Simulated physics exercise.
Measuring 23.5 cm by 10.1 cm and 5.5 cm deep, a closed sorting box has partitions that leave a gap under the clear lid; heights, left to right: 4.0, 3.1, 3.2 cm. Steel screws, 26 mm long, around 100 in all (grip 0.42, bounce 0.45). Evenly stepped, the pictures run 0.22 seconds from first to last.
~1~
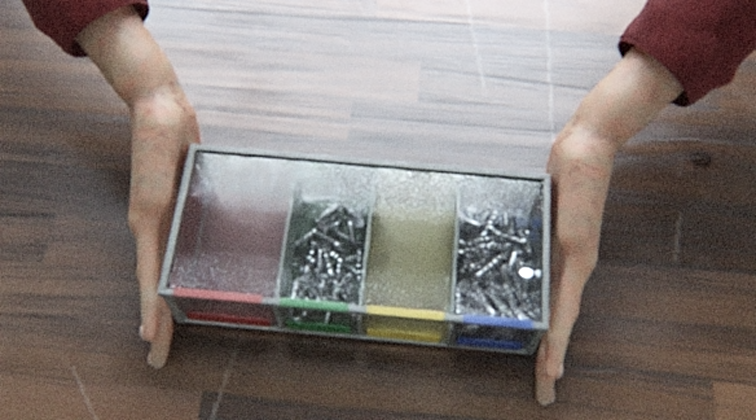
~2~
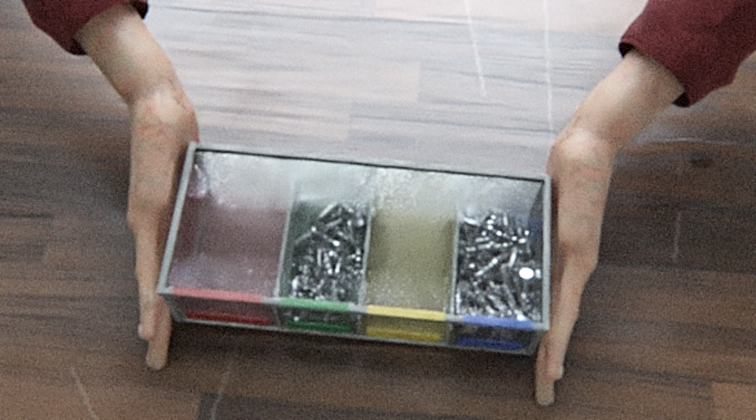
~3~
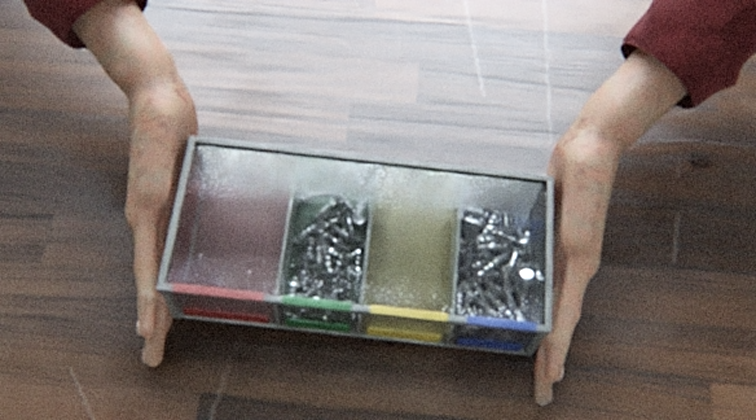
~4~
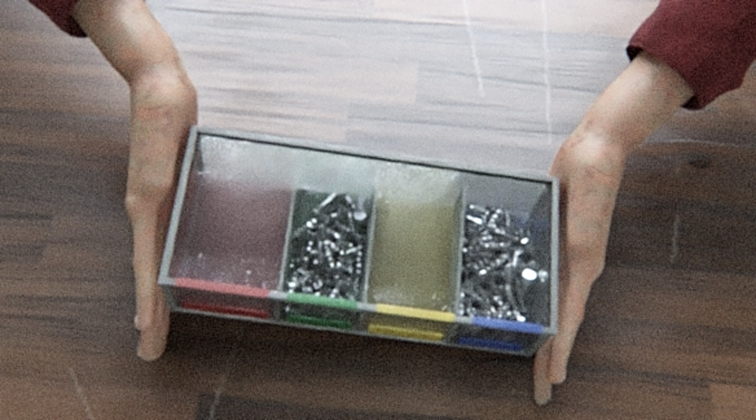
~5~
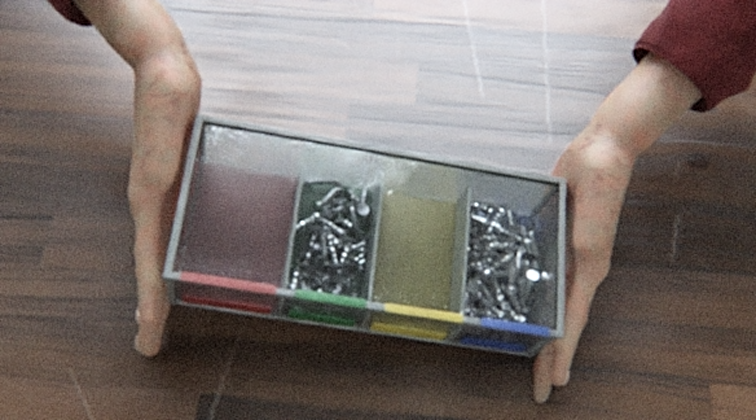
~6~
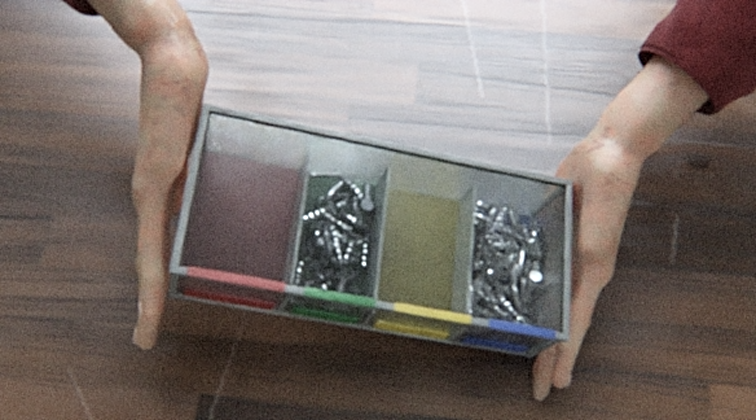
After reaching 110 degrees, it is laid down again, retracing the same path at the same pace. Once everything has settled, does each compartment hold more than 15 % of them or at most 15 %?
Red: At most 15 %; blue: More than 15 %; green: At most 15 %; yellow: At most 15 %.
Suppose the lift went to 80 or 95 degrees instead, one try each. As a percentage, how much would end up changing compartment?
I'd expect close to 5 and then close to 25 per cent.
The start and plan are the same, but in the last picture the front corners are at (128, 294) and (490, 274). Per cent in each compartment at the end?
Red 40 %, blue 10 %, green 45 %, yellow 5 %.
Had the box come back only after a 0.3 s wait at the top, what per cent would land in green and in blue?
Final amounts, green 0% and blue 95%.
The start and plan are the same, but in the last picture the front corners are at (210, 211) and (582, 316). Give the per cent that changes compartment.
About 35 per cent.
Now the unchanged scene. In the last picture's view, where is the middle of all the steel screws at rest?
At about (500, 291).
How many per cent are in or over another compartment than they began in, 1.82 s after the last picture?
Some 35 percent.
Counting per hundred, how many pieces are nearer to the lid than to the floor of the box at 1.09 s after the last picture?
Roughly 60 per cent.
Then, 1.09 s after the last picture, tilt 110 degrees; blue 70 %, green 20 %, yellow 10 %.
Then, 1.82 s after the last picture, tilt 50 degrees; blue 95 %, yellow 5 %.
Then, 2.58 s after the last picture, tilt 0 degrees; blue 95 %, yellow 5 %.
In the end, red 0 %, blue 95 %, green 0 %, yellow 5 %.
